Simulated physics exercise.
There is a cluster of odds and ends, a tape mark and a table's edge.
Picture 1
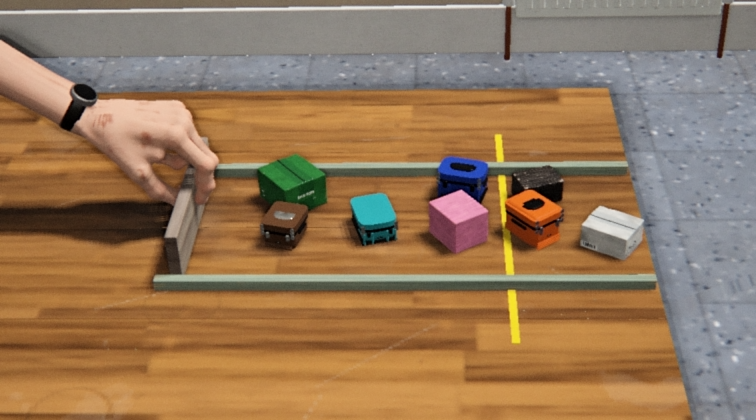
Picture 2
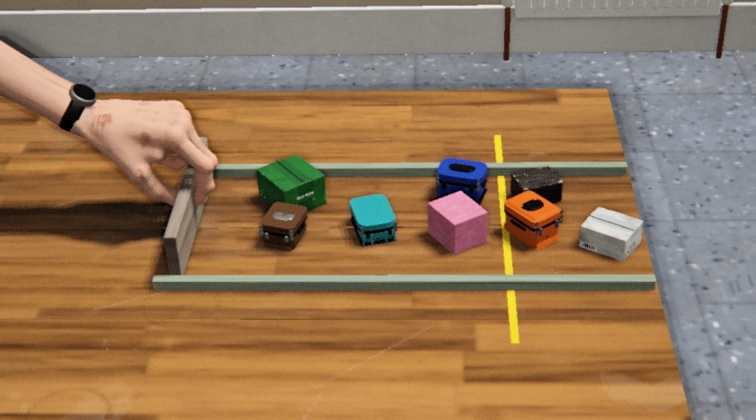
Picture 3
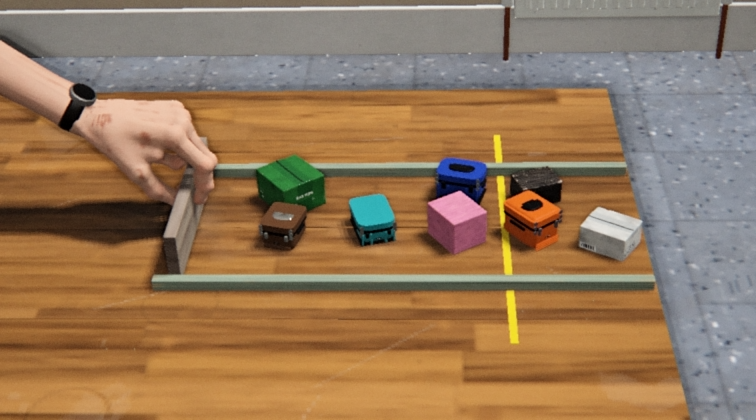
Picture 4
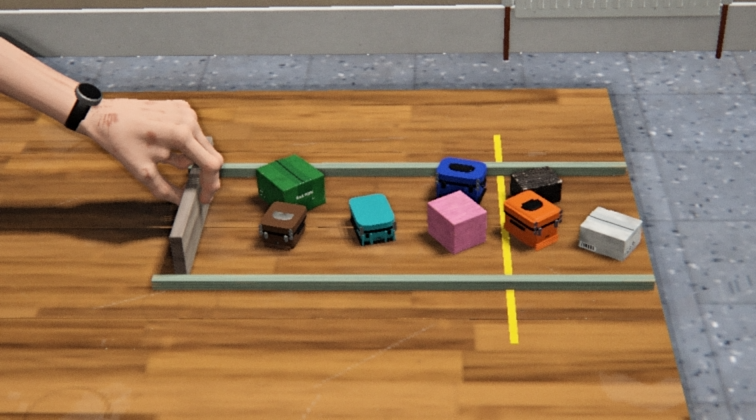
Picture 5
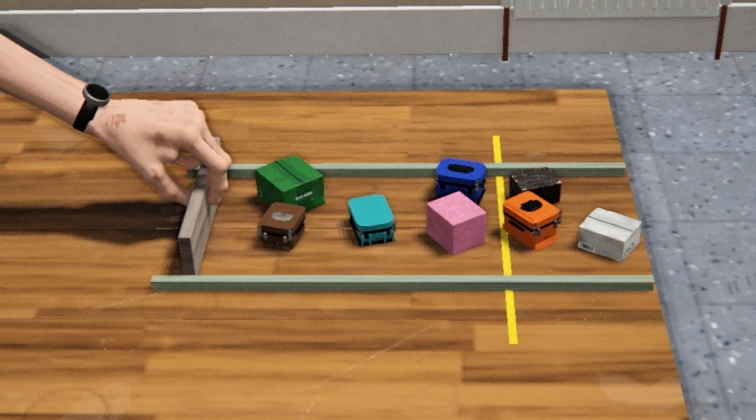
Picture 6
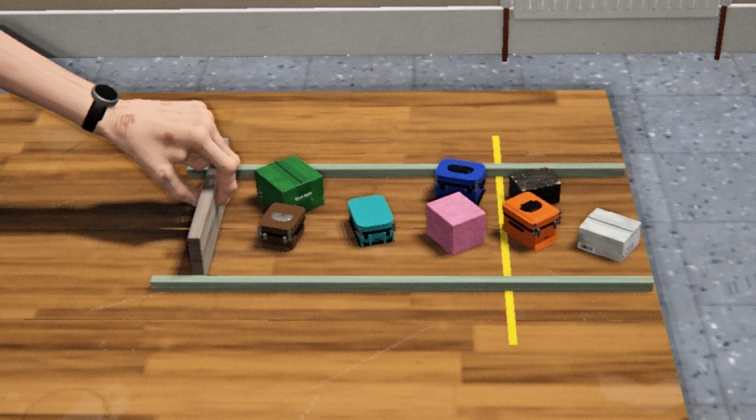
To begin with, a hand wearing a dark watch holds a board upright at the left end of two rails, with a cluster of coloured boxes and cases between them and a yellow tape mark crossing near the right. The hand then slides the board slightly right, while the objects stay put.
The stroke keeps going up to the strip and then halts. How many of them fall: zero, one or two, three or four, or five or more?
Drops: Fewer than three, some.
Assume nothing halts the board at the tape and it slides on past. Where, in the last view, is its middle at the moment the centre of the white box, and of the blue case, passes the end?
The middle would be close to (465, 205) and then close to (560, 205).
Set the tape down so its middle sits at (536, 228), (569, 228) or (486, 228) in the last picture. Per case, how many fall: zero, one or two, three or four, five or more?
For each place: Three or four; more than four; either one or two.
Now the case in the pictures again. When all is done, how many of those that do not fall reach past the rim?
2.
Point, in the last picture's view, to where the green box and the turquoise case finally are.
They end up close to (525, 186) and (557, 222).
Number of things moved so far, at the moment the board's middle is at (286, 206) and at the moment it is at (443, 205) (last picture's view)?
At the first place 2, at the second 8.
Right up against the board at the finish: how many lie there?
Contact count: 2.
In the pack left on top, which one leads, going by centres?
It's the orange case that is foremost.
A little later, none off yet; white box at rest near (609, 235); black block at rest near (535, 188); orange case at rest near (530, 221).
Next, none off yet; white box shifted about its own width near (641, 239); black block shifted about its own width near (578, 191); orange case shifted about its own width near (595, 225).
When it is over, the number that fall off is one or two; down, white box.
